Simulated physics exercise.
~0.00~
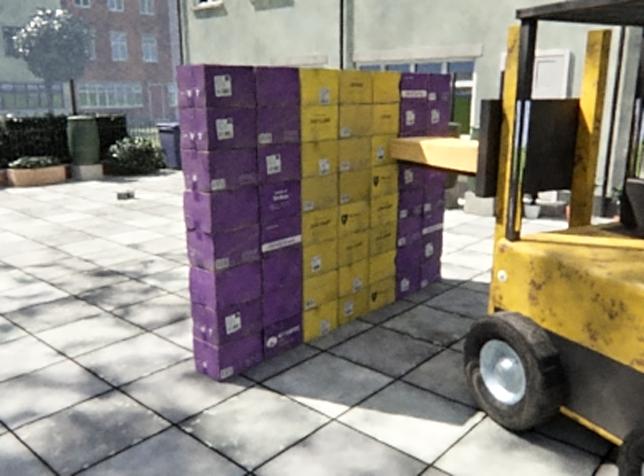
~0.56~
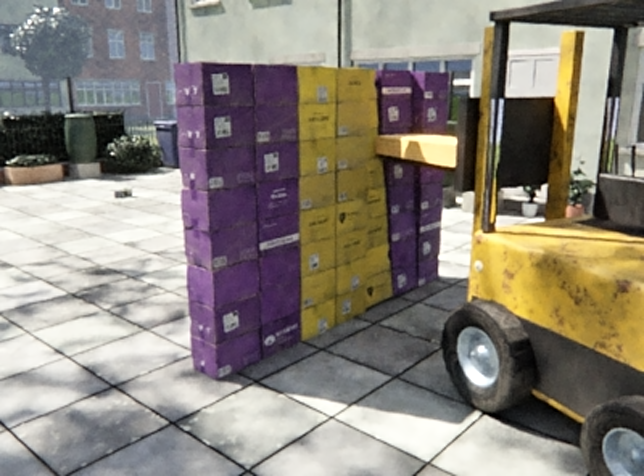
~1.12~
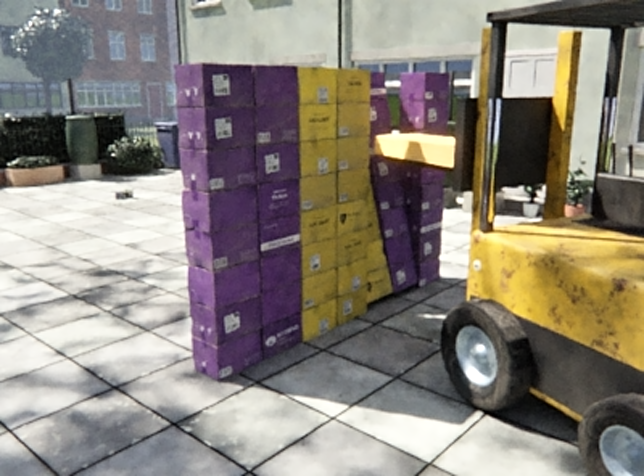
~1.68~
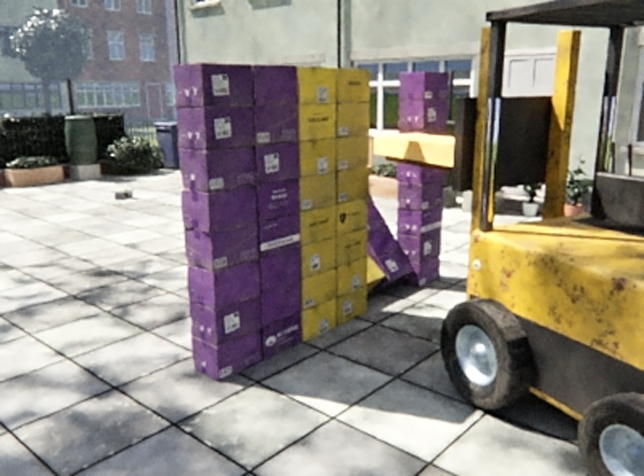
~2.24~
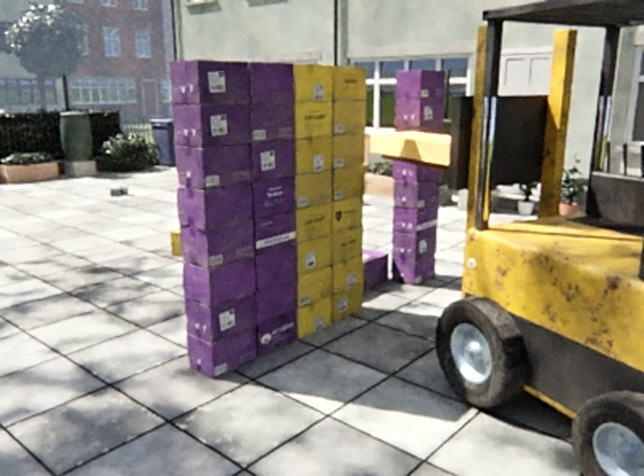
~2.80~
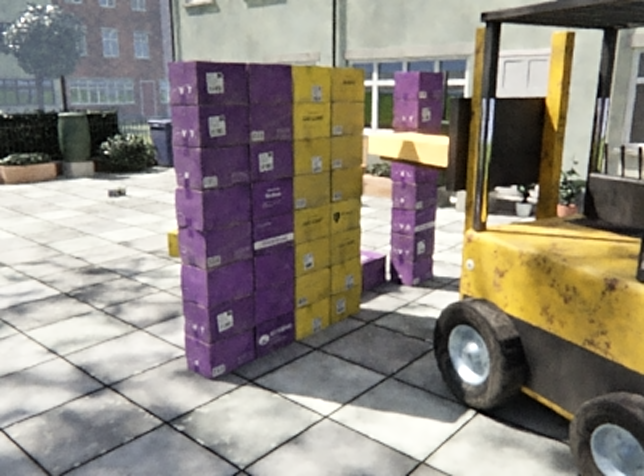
A forklift pushes into a carton wall, toppling yellow and purple stacks and leaving a gap.
